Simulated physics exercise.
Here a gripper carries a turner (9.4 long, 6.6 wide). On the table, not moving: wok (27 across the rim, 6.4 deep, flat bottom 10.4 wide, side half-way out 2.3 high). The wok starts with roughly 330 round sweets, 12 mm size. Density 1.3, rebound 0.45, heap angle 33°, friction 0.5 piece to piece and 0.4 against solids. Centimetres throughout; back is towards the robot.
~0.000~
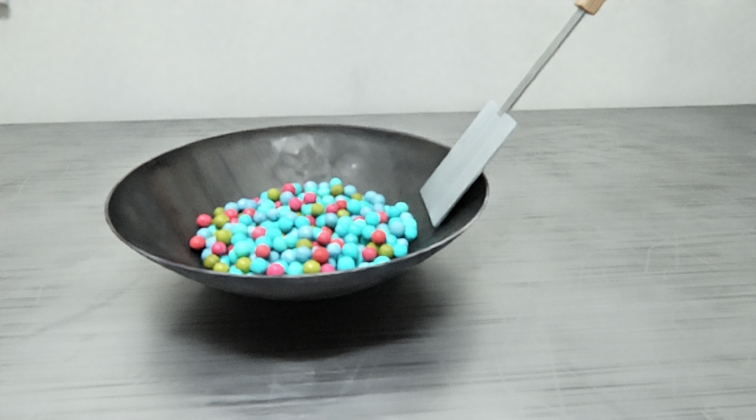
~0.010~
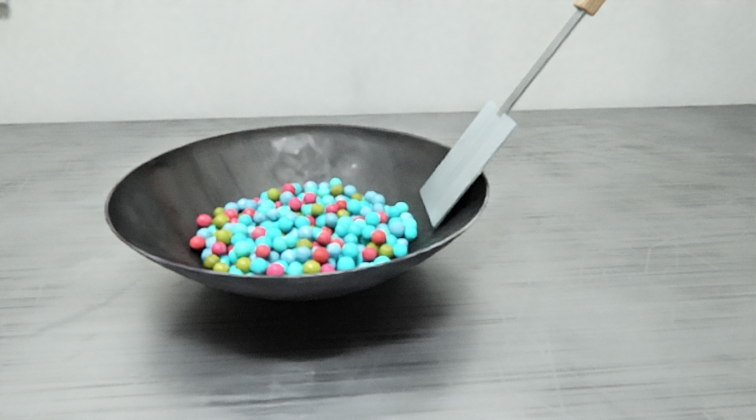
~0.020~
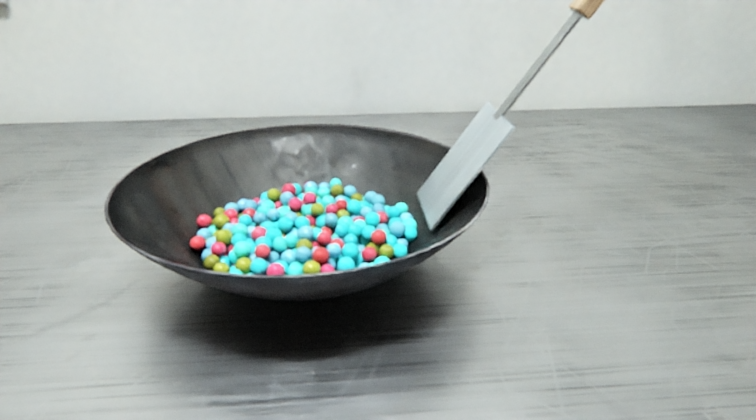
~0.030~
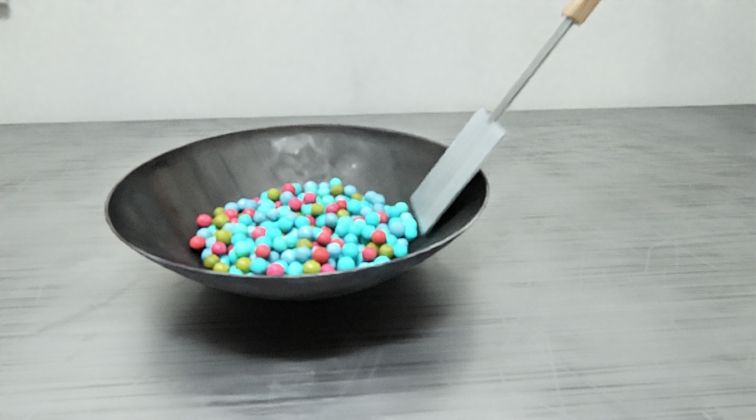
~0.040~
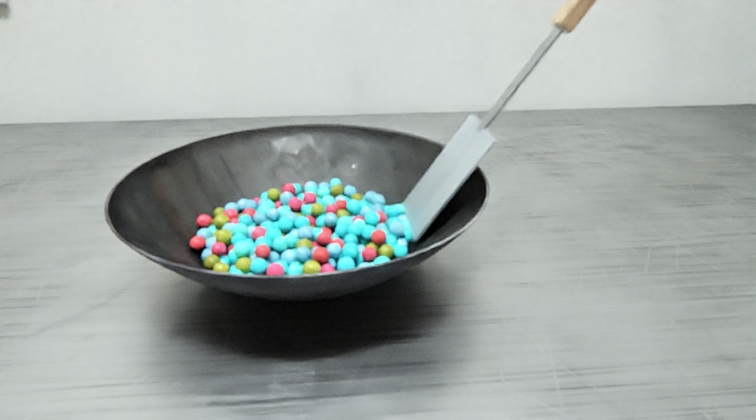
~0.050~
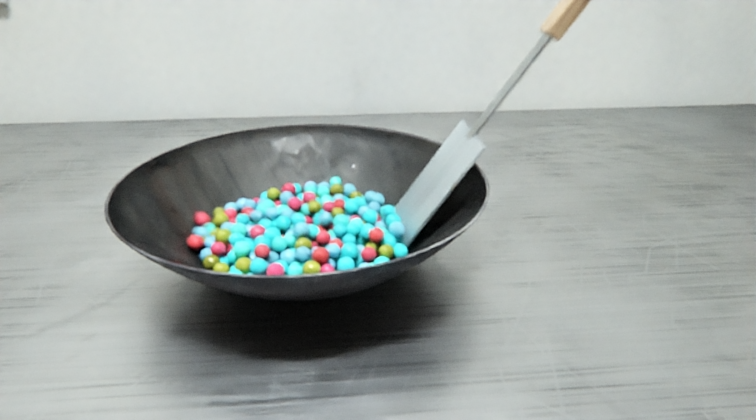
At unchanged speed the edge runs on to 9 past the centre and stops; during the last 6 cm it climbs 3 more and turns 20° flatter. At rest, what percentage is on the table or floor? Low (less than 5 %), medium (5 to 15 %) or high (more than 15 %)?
On the table or floor the share is high, more than 15 %.
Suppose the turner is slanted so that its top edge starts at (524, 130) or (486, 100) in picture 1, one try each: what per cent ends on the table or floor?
About 20 and 20 per cent.
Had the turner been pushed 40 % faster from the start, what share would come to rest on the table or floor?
In that case some 35 per cent.
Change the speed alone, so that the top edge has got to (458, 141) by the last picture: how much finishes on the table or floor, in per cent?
Some 35 per cent.
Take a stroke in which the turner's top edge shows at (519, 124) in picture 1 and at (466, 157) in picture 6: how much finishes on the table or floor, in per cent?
About 30 per cent.
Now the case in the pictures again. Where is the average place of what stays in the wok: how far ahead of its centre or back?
Some 3.5 cm ahead.
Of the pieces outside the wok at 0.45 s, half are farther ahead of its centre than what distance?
Roughly 18 cm.
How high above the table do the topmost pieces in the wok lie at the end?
About 6.5 cm.
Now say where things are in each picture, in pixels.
In the first picture, turner top edge at (504, 111), sloping 55°; upper third of the load around (312, 225), from x 200 to 410, top at y 185; 331 in the wok.
In the second picture, turner top edge at (503, 111), sloping 55°; upper third of the load around (312, 225), from x 200 to 410, top at y 185.
In the third picture, turner top edge at (500, 114), sloping 55°; upper third of the load around (312, 225), from x 200 to 410, top at y 185.
In the fourth picture, turner top edge at (493, 119), sloping 55°; upper third of the load around (312, 225), from x 200 to 410, top at y 185.
In the fifth picture, turner top edge at (483, 126), sloping 55°; upper third of the load around (312, 224), from x 200 to 405, top at y 185.
In the sixth picture, turner top edge at (473, 133), sloping 55°; upper third of the load around (310, 225), from x 195 to 400, top at y 185; 331 in the wok.
By 0.13 s, sloping 55°, highest piece 7 above the table; 331 in the wok.
By 0.21 s, sloping 50°, highest piece 7 above the table; 327 in the wok, 4 on the blade or in flight.
By 0.45 s, sloping 35°, highest piece 11 above the table; 265 in the wok, 43 on the table or floor, 23 on the blade or in flight.
By 1.50 s, sloping 35°, highest piece 6 above the table; 265 in the wok, 66 on the table or floor.
Final count, 265 in the wok, 66 on the table or floor. That is 20 % on the table or floor.
